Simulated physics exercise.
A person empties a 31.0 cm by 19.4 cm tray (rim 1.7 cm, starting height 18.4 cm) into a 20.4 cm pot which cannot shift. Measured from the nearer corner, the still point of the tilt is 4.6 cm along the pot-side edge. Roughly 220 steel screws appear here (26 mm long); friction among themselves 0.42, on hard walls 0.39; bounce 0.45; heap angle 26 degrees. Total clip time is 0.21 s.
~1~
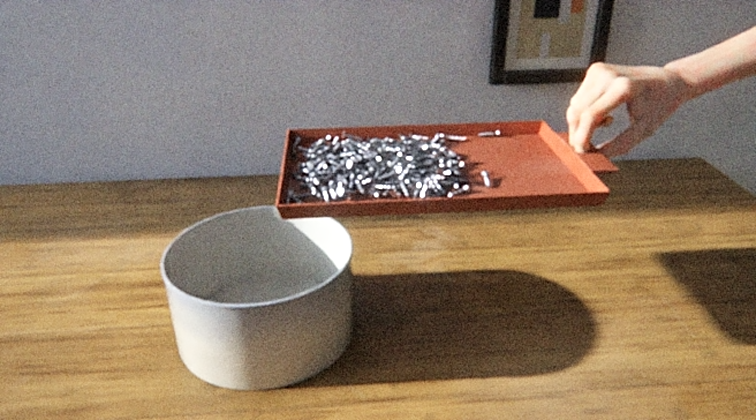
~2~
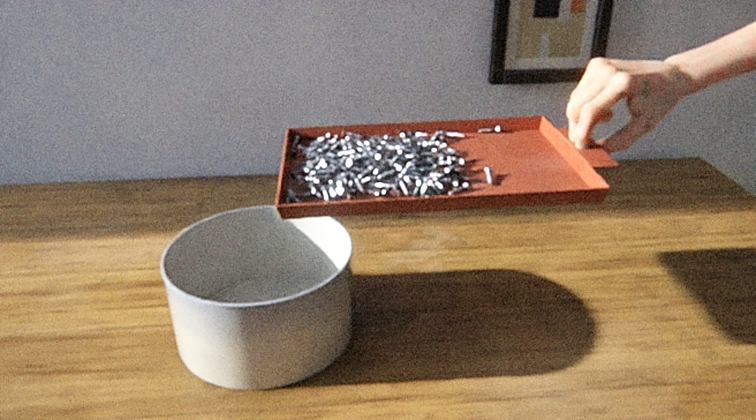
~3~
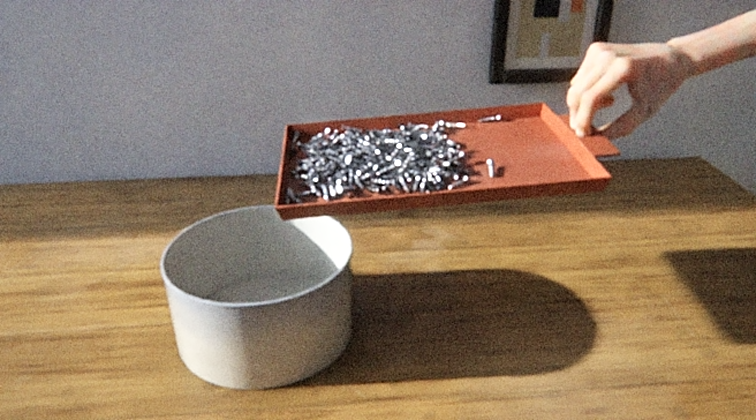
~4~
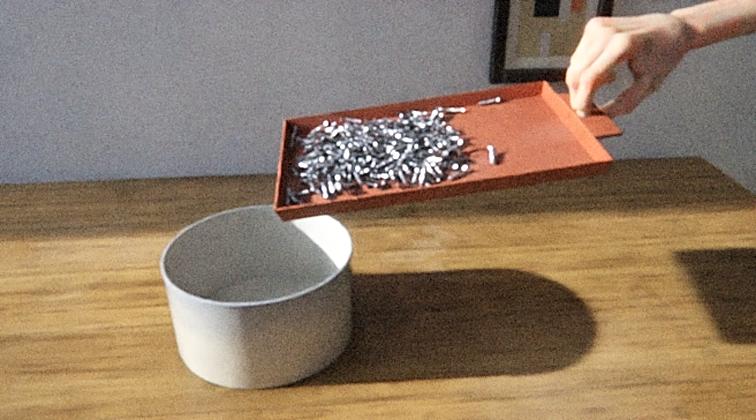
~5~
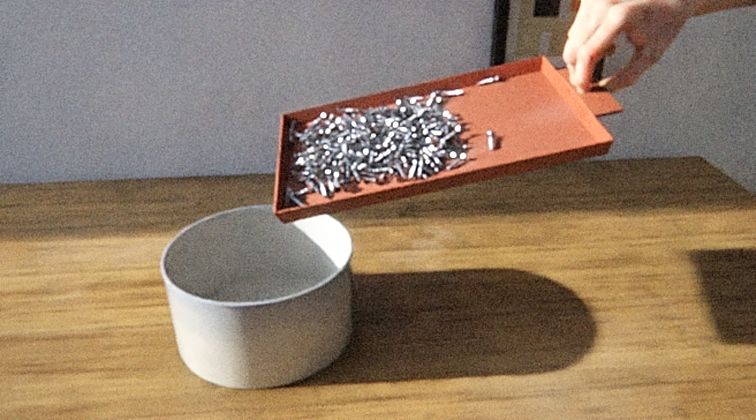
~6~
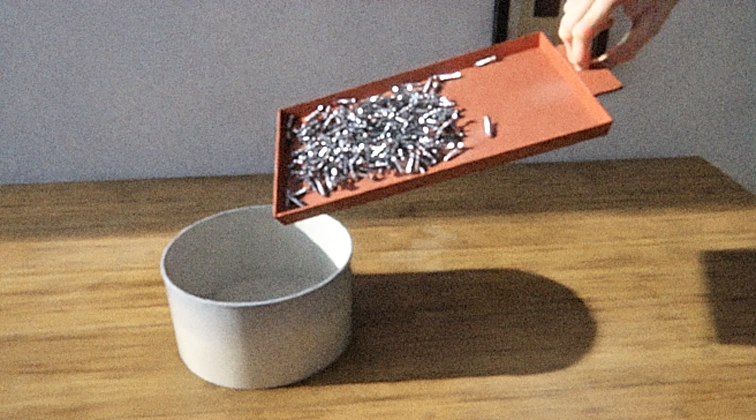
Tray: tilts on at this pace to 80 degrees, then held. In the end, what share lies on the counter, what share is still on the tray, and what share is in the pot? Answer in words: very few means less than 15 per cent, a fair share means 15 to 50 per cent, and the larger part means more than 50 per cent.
Counter: A fair share. Tray: Very few. Pot: The larger part.
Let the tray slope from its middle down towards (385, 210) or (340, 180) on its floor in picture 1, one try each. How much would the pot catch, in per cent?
Near 40 and 90 per cent, in that order.
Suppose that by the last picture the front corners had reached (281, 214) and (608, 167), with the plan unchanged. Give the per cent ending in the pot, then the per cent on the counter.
Split: Pot = 40, counter = 60.
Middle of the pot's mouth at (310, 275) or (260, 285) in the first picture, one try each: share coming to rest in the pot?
That gives roughly 95 per cent and then 100 per cent.
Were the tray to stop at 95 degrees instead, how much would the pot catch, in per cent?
That would give about 75 per cent.
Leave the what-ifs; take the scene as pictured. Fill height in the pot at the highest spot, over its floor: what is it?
3.0 cm.
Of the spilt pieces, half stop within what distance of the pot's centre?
20 cm.
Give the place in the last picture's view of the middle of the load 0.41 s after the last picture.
Approximately (273, 191) in the last picture.
Then, 0.25 s after the last picture, tilt 50 degrees; the tray holds 100 %, the pot 0 %.
Then, 0.41 s after the last picture, tilt 70 degrees; the tray holds 80 %, the pot 0 %.
Then, 0.70 s after the last picture, tilt 80 degrees; the tray holds 0 %, the pot 70 %.
In the end, counter 30 %, tray 0 %, pot 70 %.
